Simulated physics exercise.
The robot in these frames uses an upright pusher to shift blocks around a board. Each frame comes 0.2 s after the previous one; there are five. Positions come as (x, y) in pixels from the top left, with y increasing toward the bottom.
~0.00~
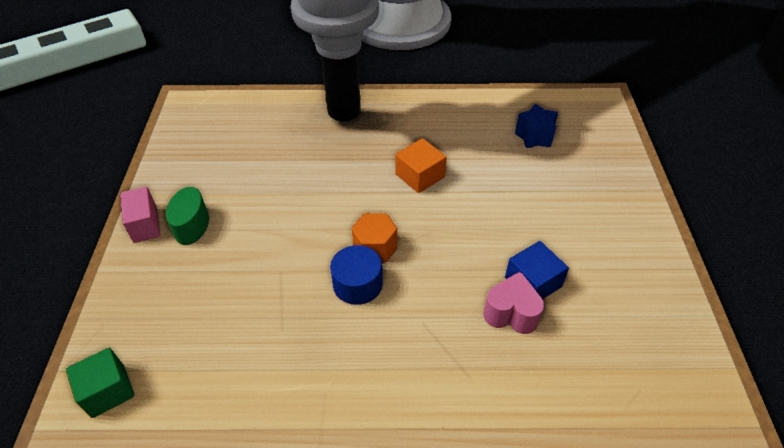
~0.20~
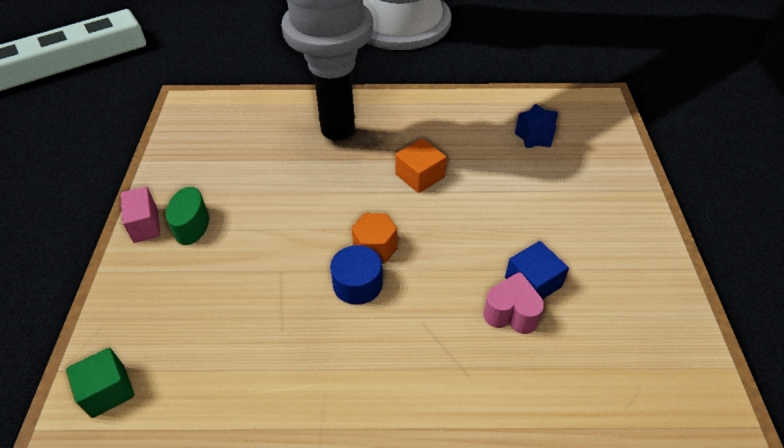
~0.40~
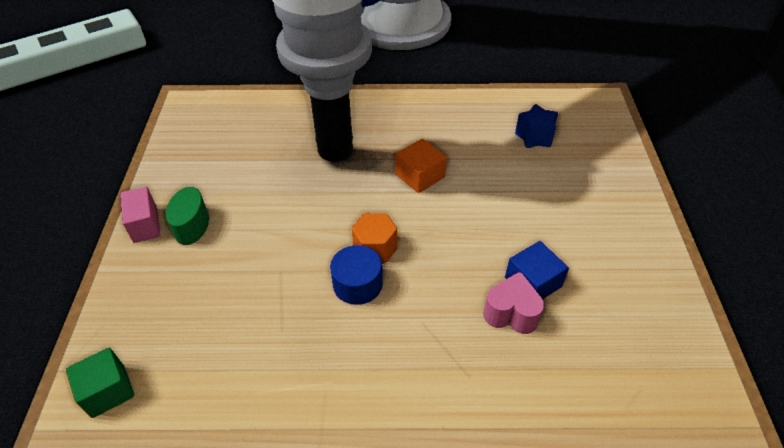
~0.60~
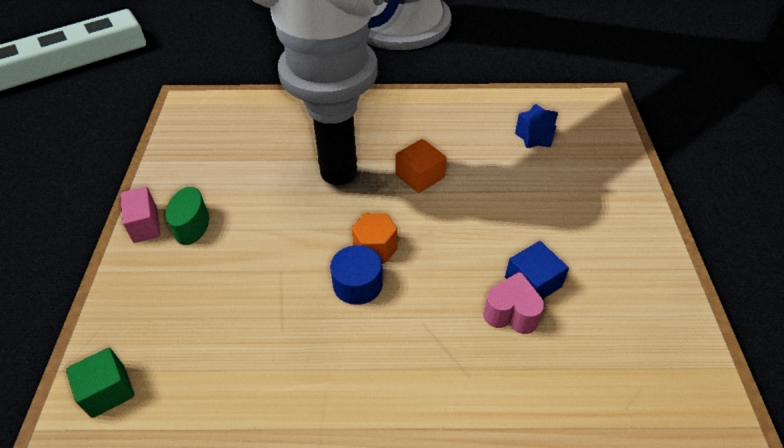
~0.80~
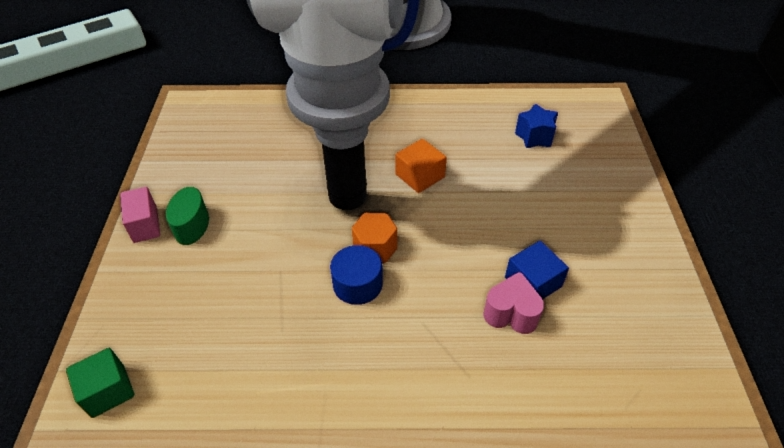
A grey robot arm with a black upright pusher reaches over a pale wooden board on a dark surface, seen from above at an angle by a still camera. An orange hexagonal block touches a blue disc near the centre, with a pink heart against a blue cube to the right and green blocks at left. The pusher slides toward the viewer, drifting slightly left then right, while every block stays put.
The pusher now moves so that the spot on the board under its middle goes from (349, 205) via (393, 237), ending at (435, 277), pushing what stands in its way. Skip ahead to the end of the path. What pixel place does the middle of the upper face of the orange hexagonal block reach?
By then it is at (404, 281).
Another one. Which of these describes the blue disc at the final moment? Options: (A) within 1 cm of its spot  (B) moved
I'll go with B - moved.
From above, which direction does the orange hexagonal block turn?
Clockwise, from overhead.
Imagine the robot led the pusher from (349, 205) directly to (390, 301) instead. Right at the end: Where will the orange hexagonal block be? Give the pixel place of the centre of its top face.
The middle of the upper face of the orange hexagonal block will lie at about (432, 270) in the picture.
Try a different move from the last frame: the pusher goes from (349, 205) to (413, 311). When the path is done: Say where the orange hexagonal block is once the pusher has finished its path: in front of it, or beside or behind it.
My prediction: In front.
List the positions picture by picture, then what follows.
The first frame shows pusher tip (344, 112); block tops, blue disc (356, 264); orange hexagonal block (374, 227); pink heart (516, 295).
The second frame shows pusher (338, 130); blocks unchanged.
The third frame shows pusher (336, 151); blocks unchanged.
The fourth frame shows pusher (339, 173); blocks unchanged.
The fifth frame shows pusher (348, 197); blue disc (356, 264); orange hexagonal block (374, 227); pink heart (516, 295).
What follows on the original path. One third of the way, pusher (379, 218); blue disc (356, 271); orange hexagonal block (383, 238).
Two thirds of the way, pusher (407, 242); blue disc (353, 283); orange hexagonal block (399, 264), turned 45° clockwise.
At the end, pusher (436, 270); blue disc (353, 283); orange hexagonal block (404, 281), turned 100° clockwise; pink heart in place.
